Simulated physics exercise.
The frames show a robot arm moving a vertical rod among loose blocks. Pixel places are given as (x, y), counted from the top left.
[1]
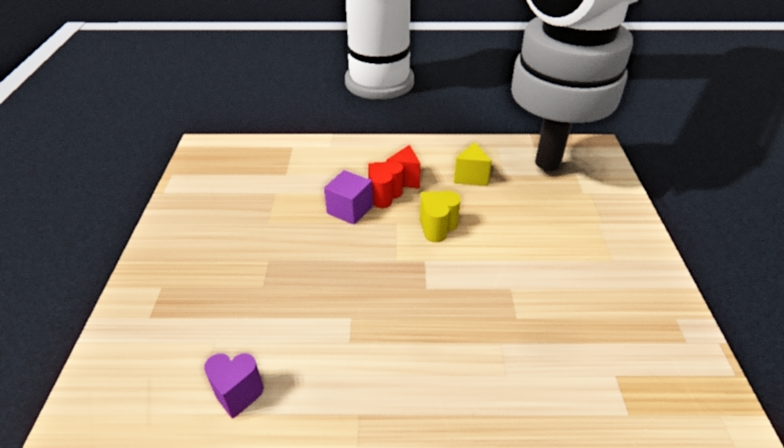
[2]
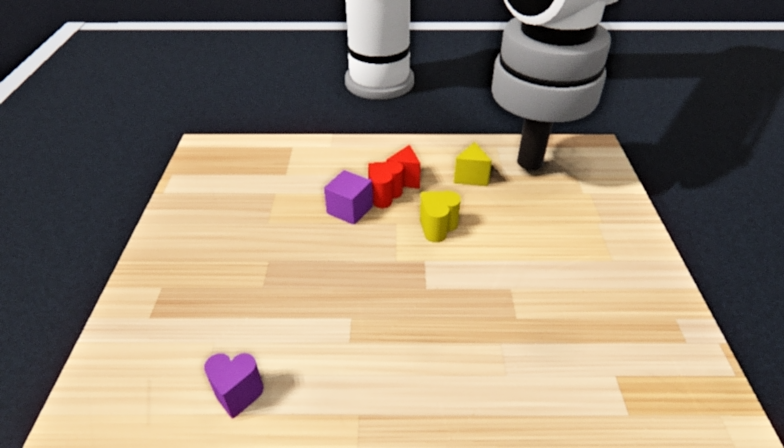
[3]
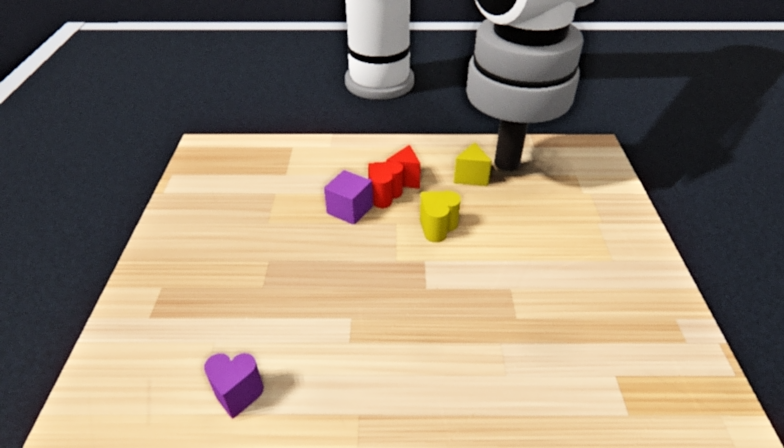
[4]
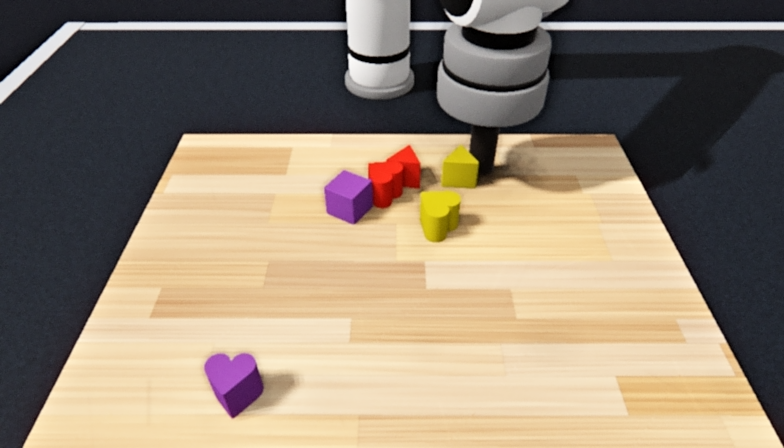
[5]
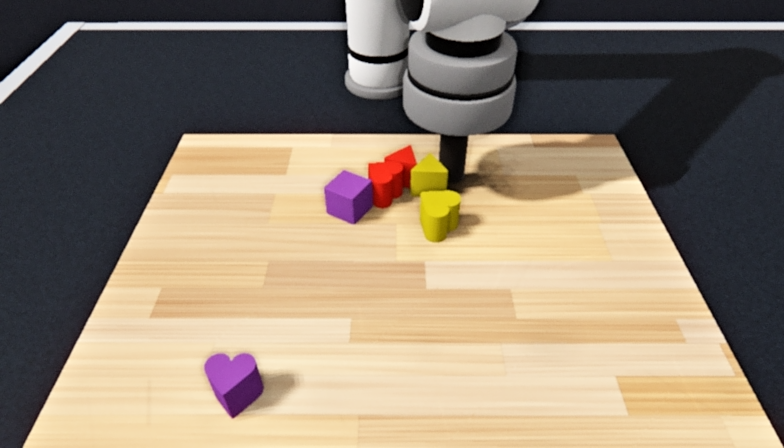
On a wooden board, a robot arm moves left and pushes a yellow triangular block leftward.
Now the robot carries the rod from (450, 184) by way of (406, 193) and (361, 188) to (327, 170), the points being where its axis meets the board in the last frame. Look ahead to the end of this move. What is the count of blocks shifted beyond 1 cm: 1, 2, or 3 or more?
I expect three or more blocks to move.
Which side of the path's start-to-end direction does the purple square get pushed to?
My prediction: Leftwards.
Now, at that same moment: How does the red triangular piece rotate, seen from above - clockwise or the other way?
Bird's-eye view: Clockwise.
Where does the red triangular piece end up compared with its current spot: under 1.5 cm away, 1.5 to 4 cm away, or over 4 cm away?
The displacement of the red triangular piece is 1.5-4 cm.
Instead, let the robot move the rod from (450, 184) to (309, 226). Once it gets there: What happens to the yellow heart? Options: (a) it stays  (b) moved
The answer is a.
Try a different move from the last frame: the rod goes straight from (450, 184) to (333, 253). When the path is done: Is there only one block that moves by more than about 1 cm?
That would be a yes.
On the path given first. One third of the way, rod (406, 184); red heart (377, 170), turned 20° anticlockwise; red triangular piece (396, 151), turned 50° clockwise; yellow triangular piece (398, 183), turned 25° anticlockwise.
Two thirds of the way, rod (360, 179); purple square (333, 189), turned 10° anticlockwise; red heart (334, 168), turned 60° anticlockwise; red triangular piece (391, 150), turned 95° clockwise; yellow triangular piece (396, 186), turned 45° anticlockwise.
At the end, rod (326, 162); purple square (333, 189), turned 15° anticlockwise; red heart (322, 166), turned 90° anticlockwise; red triangular piece (391, 150), turned 95° clockwise; yellow triangular piece (396, 186), turned 45° anticlockwise.
